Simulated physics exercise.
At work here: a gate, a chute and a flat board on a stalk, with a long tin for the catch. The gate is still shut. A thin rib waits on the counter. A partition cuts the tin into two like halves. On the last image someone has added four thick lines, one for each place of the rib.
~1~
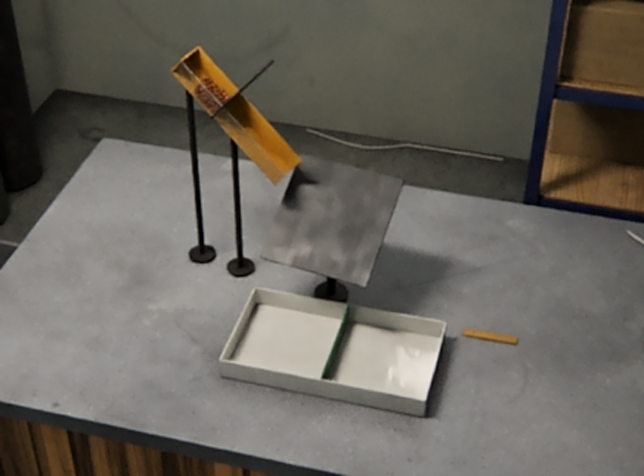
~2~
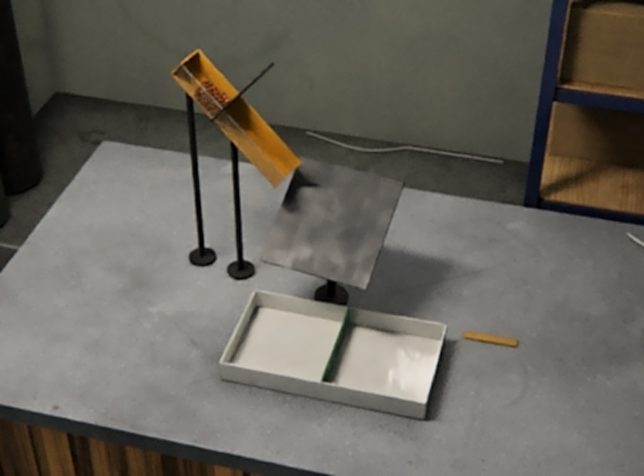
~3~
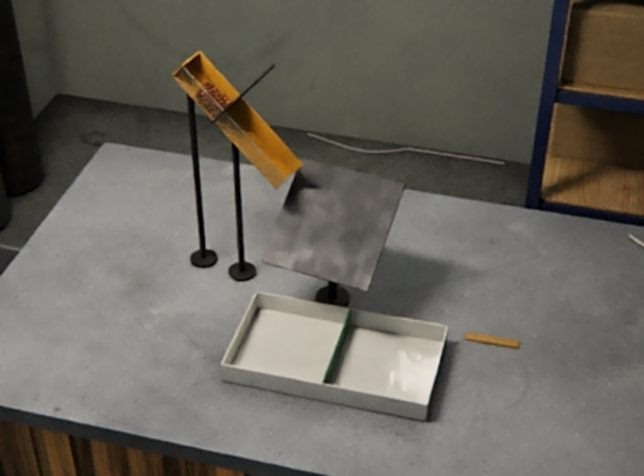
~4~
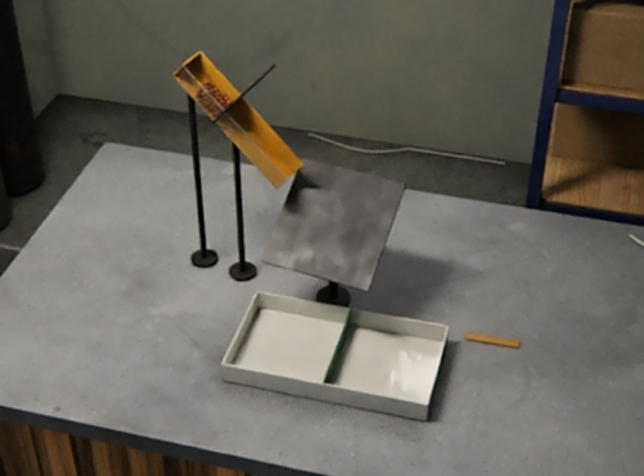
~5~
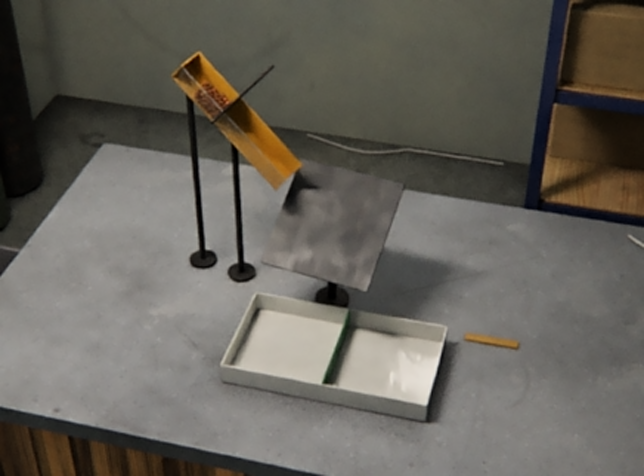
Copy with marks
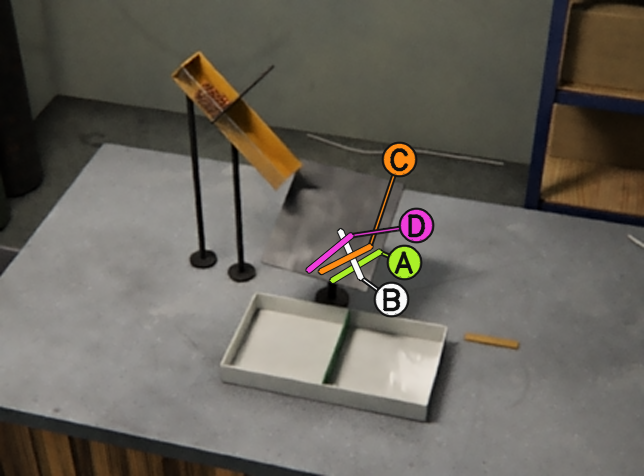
An orange chute stands still above a tilted grey board and a divided pale tray.
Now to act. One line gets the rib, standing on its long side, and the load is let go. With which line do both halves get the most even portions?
B beats the others.
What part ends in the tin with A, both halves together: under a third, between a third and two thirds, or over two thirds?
Line A gives over two thirds.
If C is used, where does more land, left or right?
The left half.
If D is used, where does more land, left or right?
The left half.
On the marked copy, line A from (379, 252) to (332, 280); line B from (340, 231) to (360, 277); line C from (369, 246) to (321, 271); line D from (350, 235) to (309, 270).
With A, of what is caught, all but a few in the left half, only a few in the right.
With B, of what is caught, close to half in the left half, close to half in the right.
With C, of what is caught, all but a few in the left half, only a few in the right.
With D, of what is caught, all but a few in the left half, only a few in the right.
